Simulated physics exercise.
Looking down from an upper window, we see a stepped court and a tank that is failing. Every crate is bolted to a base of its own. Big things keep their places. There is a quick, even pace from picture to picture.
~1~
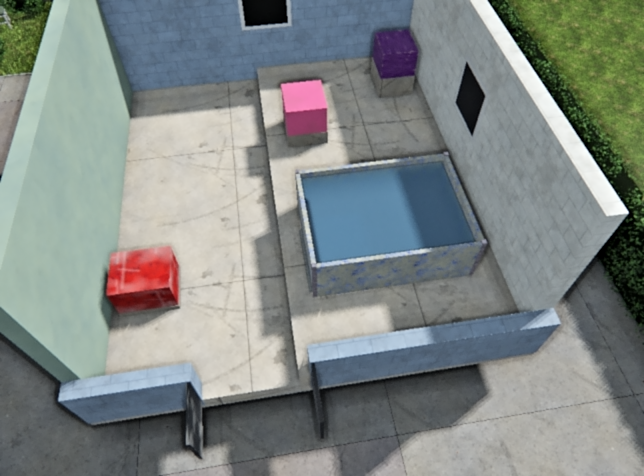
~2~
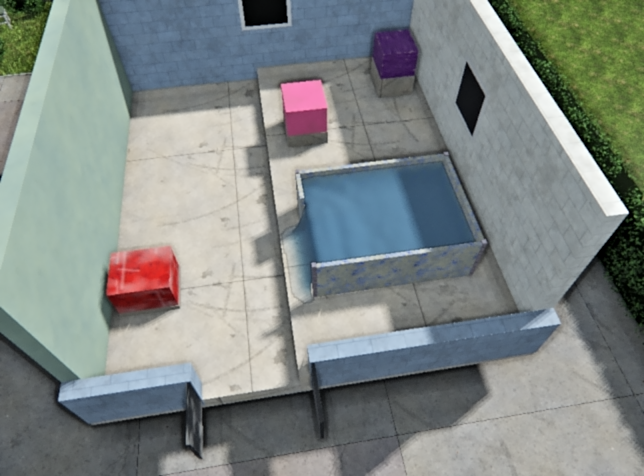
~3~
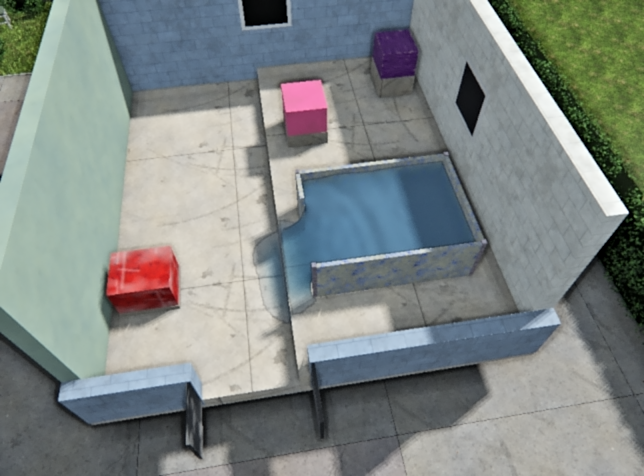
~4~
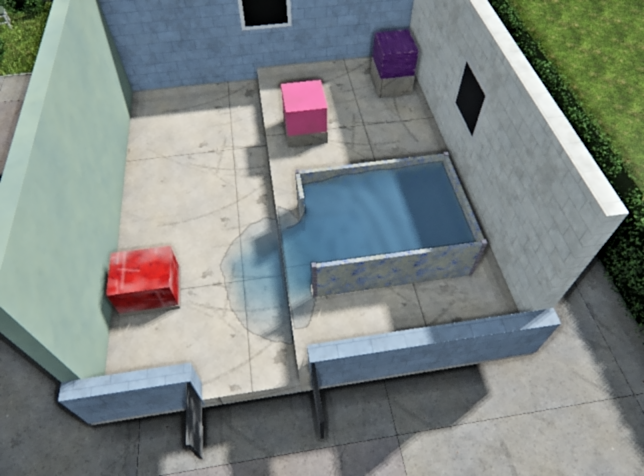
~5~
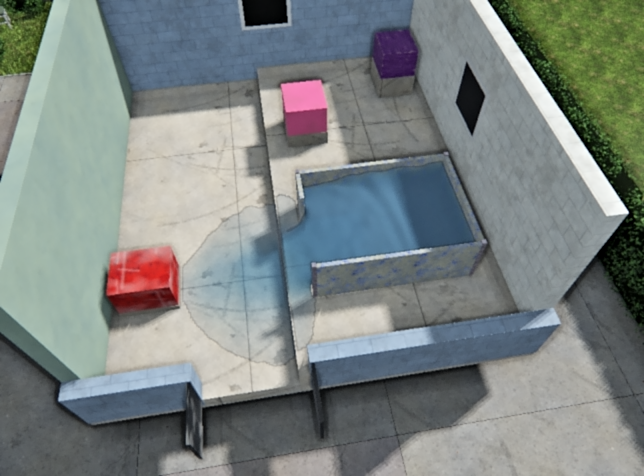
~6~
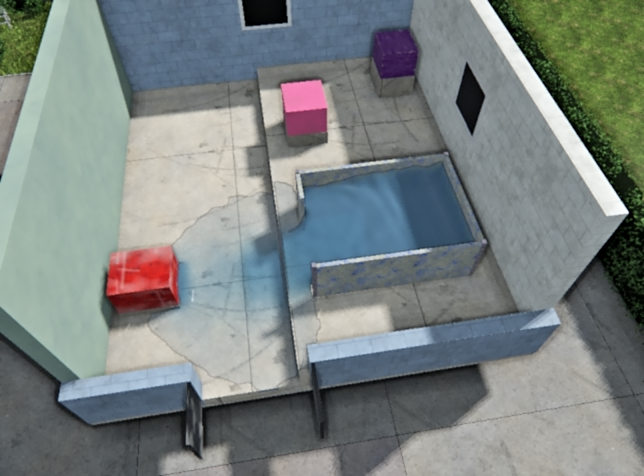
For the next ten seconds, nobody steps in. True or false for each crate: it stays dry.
Purple crate: True, it stays dry; red crate: False, it gets wet; pink crate: True, it stays dry.
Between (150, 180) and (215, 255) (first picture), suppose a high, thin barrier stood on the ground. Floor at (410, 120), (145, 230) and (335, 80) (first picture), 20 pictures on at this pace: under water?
Taking the three spots in order: Spared, soaked, spared.
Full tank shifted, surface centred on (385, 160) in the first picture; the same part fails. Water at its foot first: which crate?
First comes the red-painted one.
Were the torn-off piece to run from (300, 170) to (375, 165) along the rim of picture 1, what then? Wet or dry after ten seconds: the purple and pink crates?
My reading: Purple stays untouched, pink gets drenched.
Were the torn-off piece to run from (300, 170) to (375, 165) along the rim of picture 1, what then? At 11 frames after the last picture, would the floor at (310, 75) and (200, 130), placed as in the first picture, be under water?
I'd expect the first point to be reached and the second point to be reached.
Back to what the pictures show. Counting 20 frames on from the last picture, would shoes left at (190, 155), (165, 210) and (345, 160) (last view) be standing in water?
Going through them in order, I'd say drenched, drenched and clear.
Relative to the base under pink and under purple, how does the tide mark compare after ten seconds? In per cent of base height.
The first reaches around 0 in a hundred, the second around 0.
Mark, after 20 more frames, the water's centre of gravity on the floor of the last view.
The water's middle lies around (248, 245).
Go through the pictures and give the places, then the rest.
In the first picture, still water in the tank at (385, 209).
In the second picture, the front is at (291, 230), out from the gap at (310, 250).
In the third picture, water pours out at (311, 252) and has run to (264, 244).
In the fourth picture, the front is at (225, 267), out from the gap at (311, 253).
In the fifth picture, the front is at (184, 282), out from the gap at (311, 253).
In the sixth picture, the front is at (156, 323), out from the gap at (311, 253).
A moment on, water covers 25 % of the floor; the purple crate not reached, the red crate water round its plinth, the pink crate not reached.
Next, water covers 30 % of the floor; the purple crate not reached, the red crate water round its plinth, the pink crate not reached.
Then, water covers 40 % of the floor; the purple crate not reached, the red crate water round its plinth, the pink crate not reached.
Later, water covers 50 % of the floor; the purple crate not reached, the red crate water round its plinth, the pink crate not reached.
In the end, water covers 50 % of the floor; the purple crate stayed above the water, the red crate was topped, the pink crate stayed above the water.
